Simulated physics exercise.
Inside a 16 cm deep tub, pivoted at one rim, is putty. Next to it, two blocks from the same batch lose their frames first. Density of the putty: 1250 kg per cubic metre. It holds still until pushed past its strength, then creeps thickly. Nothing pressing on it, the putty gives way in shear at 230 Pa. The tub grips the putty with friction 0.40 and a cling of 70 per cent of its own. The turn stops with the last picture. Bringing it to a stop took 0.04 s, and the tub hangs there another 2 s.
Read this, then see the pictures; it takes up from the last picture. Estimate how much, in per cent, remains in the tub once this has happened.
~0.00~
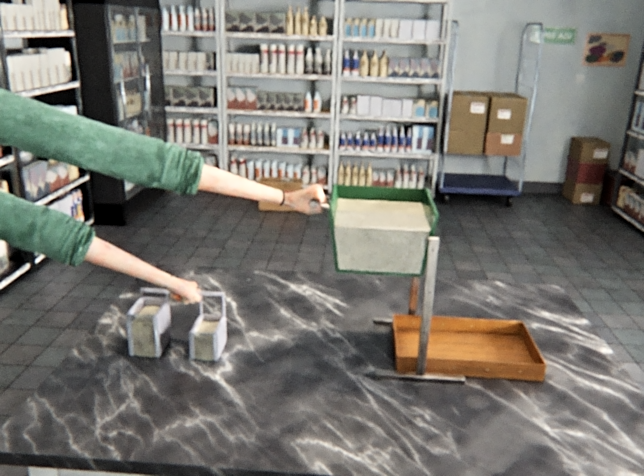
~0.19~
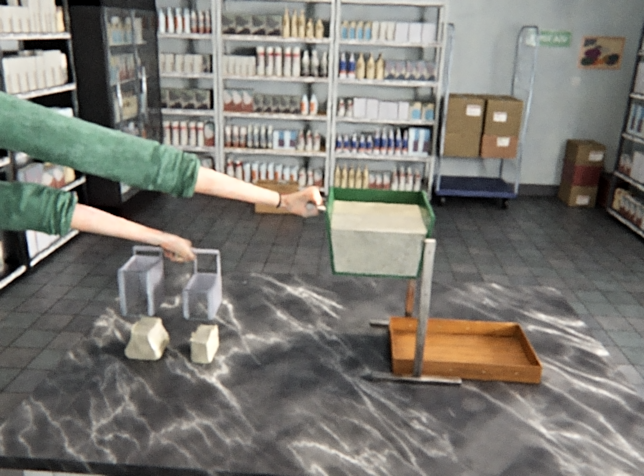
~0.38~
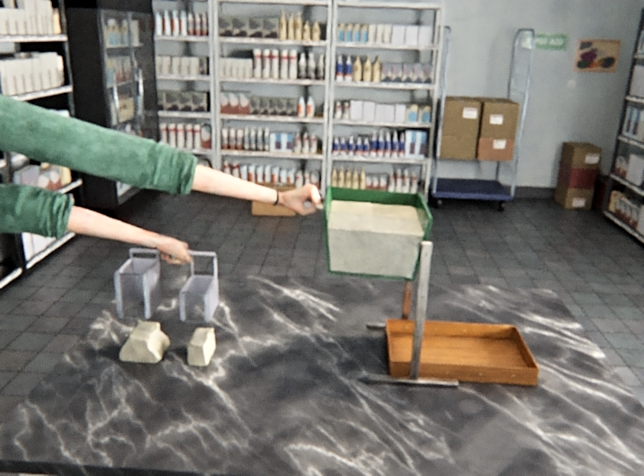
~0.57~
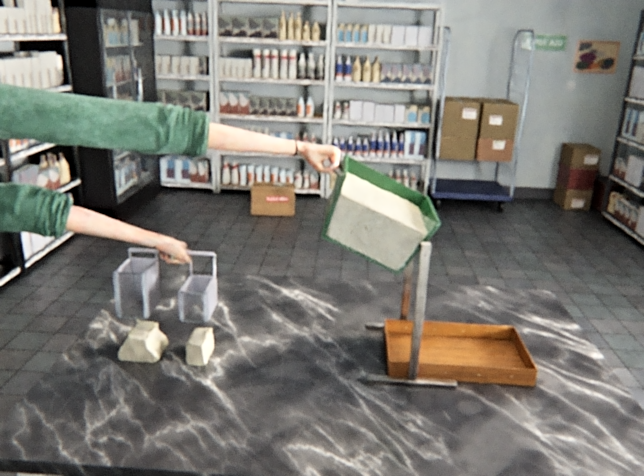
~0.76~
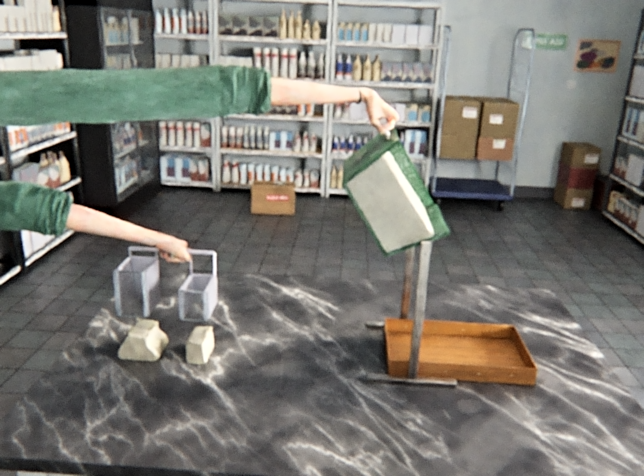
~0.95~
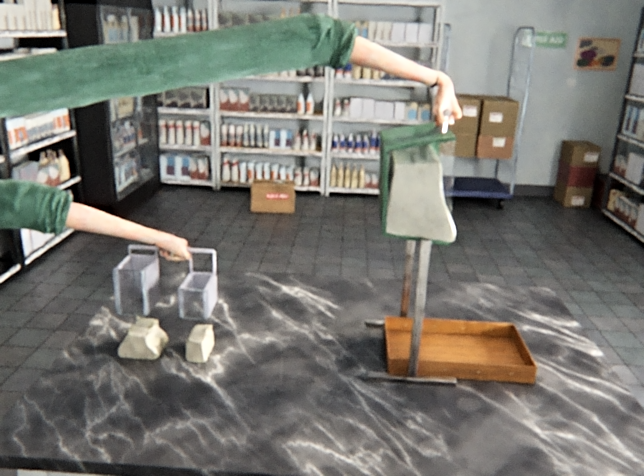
I would say about 28 per cent remains in the tub.
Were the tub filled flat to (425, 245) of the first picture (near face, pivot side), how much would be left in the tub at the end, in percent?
It would come to roughly 45 percent.
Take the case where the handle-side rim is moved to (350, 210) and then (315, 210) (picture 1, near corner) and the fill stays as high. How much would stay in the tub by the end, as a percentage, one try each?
I'd say near 35 percent the first time and near 25 percent the second.
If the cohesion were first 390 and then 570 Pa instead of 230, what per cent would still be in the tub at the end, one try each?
Try one gives 35 per cent, try two gives 40 per cent.
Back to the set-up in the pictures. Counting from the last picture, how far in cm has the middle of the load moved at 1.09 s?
Shift: Some 9 cm.
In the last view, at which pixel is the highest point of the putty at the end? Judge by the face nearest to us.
The highest point is near (409, 216) in the last picture.
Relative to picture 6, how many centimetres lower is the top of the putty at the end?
14 cm.
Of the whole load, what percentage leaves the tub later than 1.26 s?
5 %.
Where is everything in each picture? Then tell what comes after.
In the first frame, handle-side rim at (332, 210), tilt 0 degrees; crest of the putty at (336, 225); block heights 11 cm, 7.1 cm (left to right).
In the second frame, handle-side rim at (329, 213), tilt 0 degrees; crest of the putty at (332, 227); block heights 8.6 cm, 6.9 cm (left to right).
In the third frame, handle-side rim at (327, 211), tilt 2 degrees; crest of the putty at (337, 227); block heights 7.8 cm, 6.9 cm (left to right).
In the fourth frame, handle-side rim at (347, 177), tilt 25 degrees; crest of the putty at (341, 195); block heights 7.8 cm, 6.9 cm (left to right).
In the fifth frame, handle-side rim at (399, 144), tilt 57 degrees; crest of the putty at (383, 158); block heights 7.8 cm, 6.9 cm (left to right).
In the sixth frame, handle-side rim at (455, 141), tilt 87 degrees; crest of the putty at (437, 162); block heights 7.8 cm, 6.9 cm (left to right).
After 1.09 s, the tub is at 87 degrees and holds 62 %.
After 1.26 s, the tub is at 87 degrees and holds 33 %.
After 1.43 s, the tub is at 87 degrees and holds 29 %.
After 1.60 s, the tub is at 87 degrees and holds 29 %.
After 2.95 s, the tub is at 87 degrees and holds 28 %.
